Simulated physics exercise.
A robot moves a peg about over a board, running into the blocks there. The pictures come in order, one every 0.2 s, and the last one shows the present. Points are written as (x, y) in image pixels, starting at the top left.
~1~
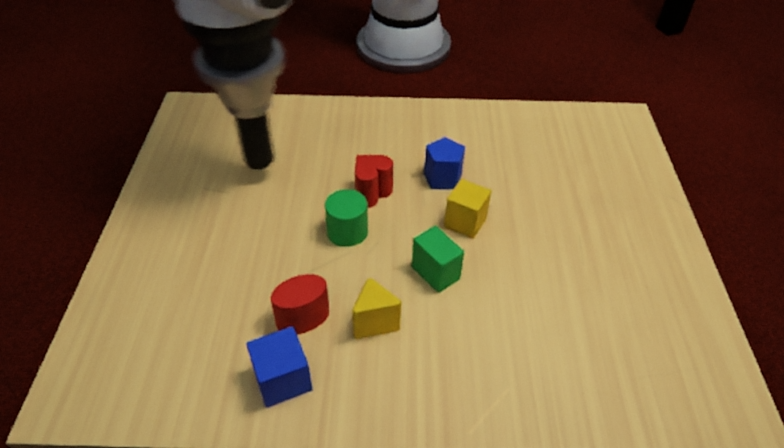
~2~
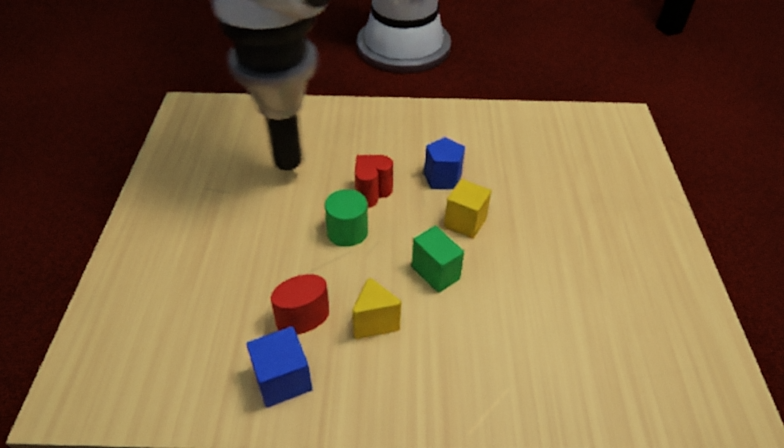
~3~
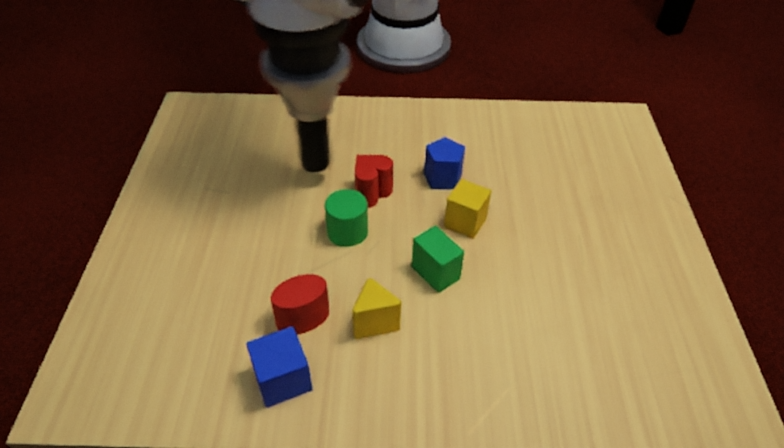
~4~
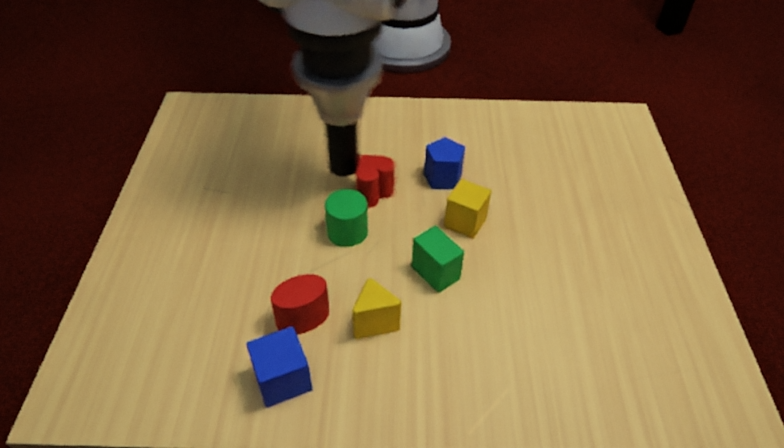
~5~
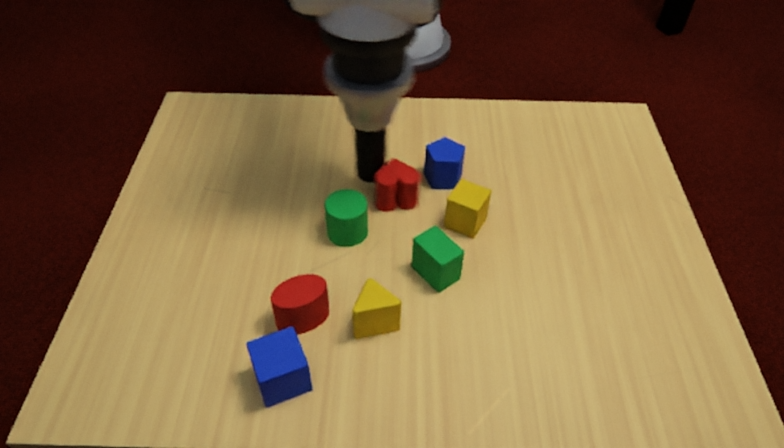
Robot arm sliding a black peg rightward across a wooden board of colourful blocks, nudging the red heart-shaped block to the right.
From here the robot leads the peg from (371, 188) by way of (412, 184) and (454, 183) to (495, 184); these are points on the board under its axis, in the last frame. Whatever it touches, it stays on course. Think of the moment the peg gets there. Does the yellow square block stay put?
Yes, it checks out.
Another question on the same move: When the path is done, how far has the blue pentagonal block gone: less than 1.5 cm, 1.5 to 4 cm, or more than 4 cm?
Over 4 cm.
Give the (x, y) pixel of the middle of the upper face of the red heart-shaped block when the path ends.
I'd say the red heart-shaped block ends with its top centre at (422, 178).
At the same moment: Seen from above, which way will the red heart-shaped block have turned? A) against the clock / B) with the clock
Correct choice: B.
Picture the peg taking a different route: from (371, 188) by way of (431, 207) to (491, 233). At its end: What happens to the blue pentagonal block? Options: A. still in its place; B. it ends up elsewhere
Answer: A.
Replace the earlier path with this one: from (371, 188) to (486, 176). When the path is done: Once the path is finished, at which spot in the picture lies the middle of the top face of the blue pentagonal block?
When the path ends, it will be at (516, 137).
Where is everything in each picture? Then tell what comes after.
Peg tip at (260, 161); block tops, red heart-shaped block at (372, 165); blue pentagonal block at (446, 150); yellow square block at (470, 194), in the first frame.
Peg at (288, 162); blocks unchanged, in the second frame.
Peg at (316, 164); blocks unchanged, in the third frame.
Peg at (344, 168); blocks unchanged, in the fourth frame.
Peg at (371, 173); red heart-shaped block at (397, 172); blue pentagonal block at (446, 150); yellow square block at (470, 194), in the fifth frame.
The first path, step by step. One third of the way, peg at (414, 170); red heart-shaped block at (421, 177), turned 35° clockwise.
Two thirds of the way, peg at (456, 168); red heart-shaped block at (422, 178), turned 45° clockwise; blue pentagonal block at (485, 144), turned 20° anticlockwise.
At the end, peg at (498, 170); red heart-shaped block at (422, 178), turned 45° clockwise; blue pentagonal block at (514, 138), turned 50° anticlockwise; yellow square block in place.
